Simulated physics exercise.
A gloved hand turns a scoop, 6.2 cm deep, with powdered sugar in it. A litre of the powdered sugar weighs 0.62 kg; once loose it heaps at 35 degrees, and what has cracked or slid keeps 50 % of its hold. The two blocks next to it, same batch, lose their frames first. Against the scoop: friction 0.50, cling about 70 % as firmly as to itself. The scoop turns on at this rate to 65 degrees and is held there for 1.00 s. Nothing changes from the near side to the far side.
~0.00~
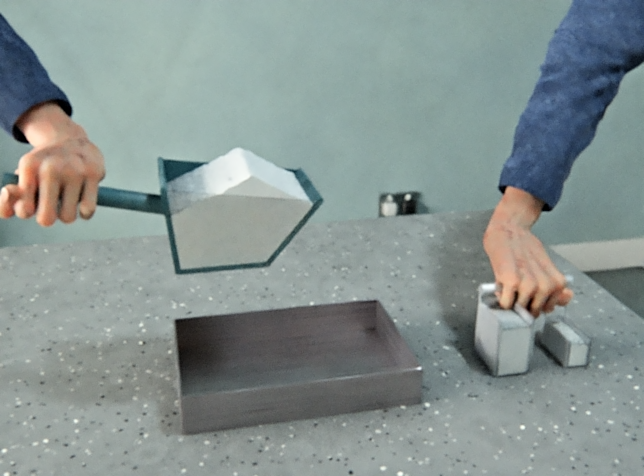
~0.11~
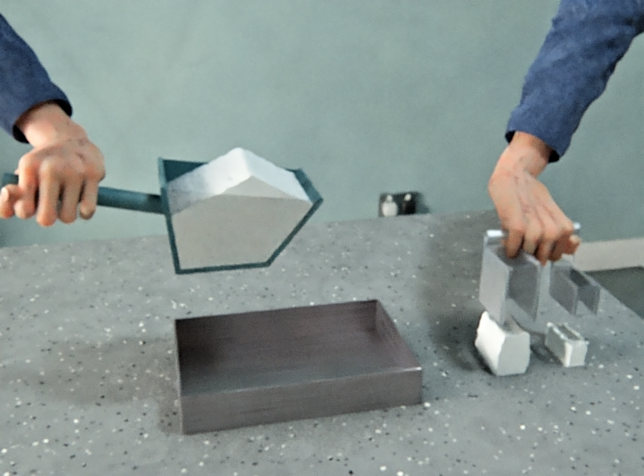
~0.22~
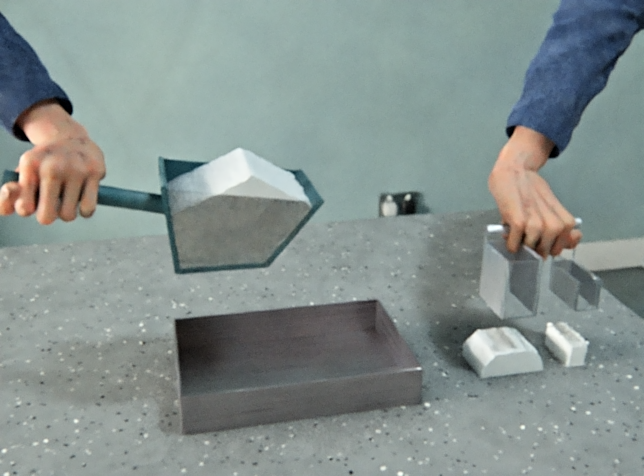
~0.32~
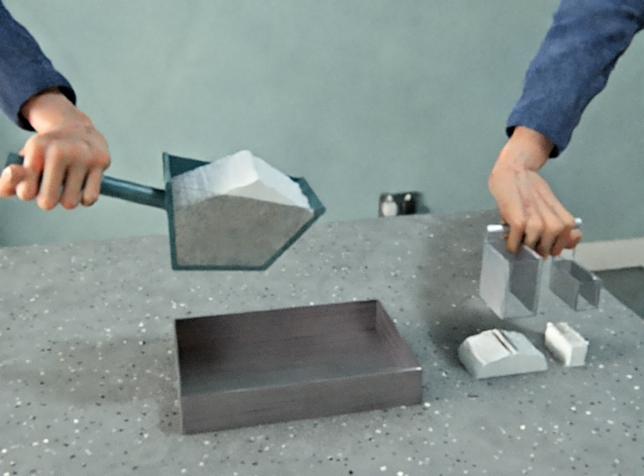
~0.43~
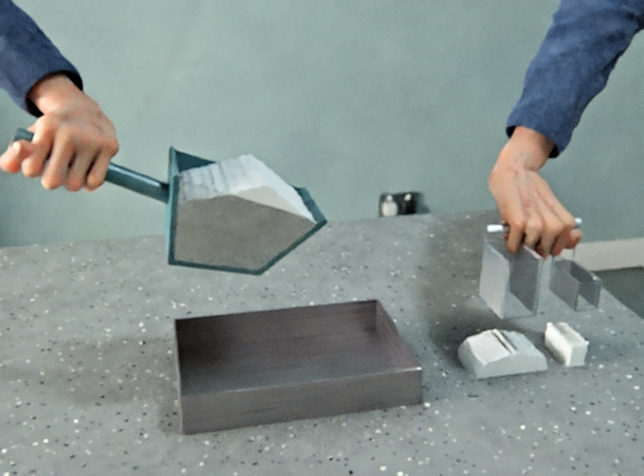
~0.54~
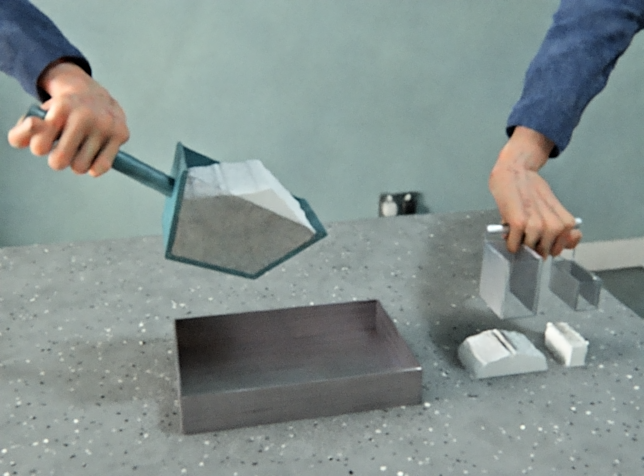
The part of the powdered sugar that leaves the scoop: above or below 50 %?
It comes out above 50 %.
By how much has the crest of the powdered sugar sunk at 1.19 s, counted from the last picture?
Some 1.0 cm.
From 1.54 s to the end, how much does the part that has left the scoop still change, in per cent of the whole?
Near 12 %.
After 0.84 s, the scoop is at 40 degrees and 0 % has left it.
After 1.19 s, the scoop is at 63 degrees and 14 % has left it.
After 1.54 s, the scoop is at 65 degrees and 48 % has left it.
After 1.89 s, the scoop is at 65 degrees and 58 % has left it.
After 2.31 s, at the end, the scoop is at 65 degrees and 60 % has left it.
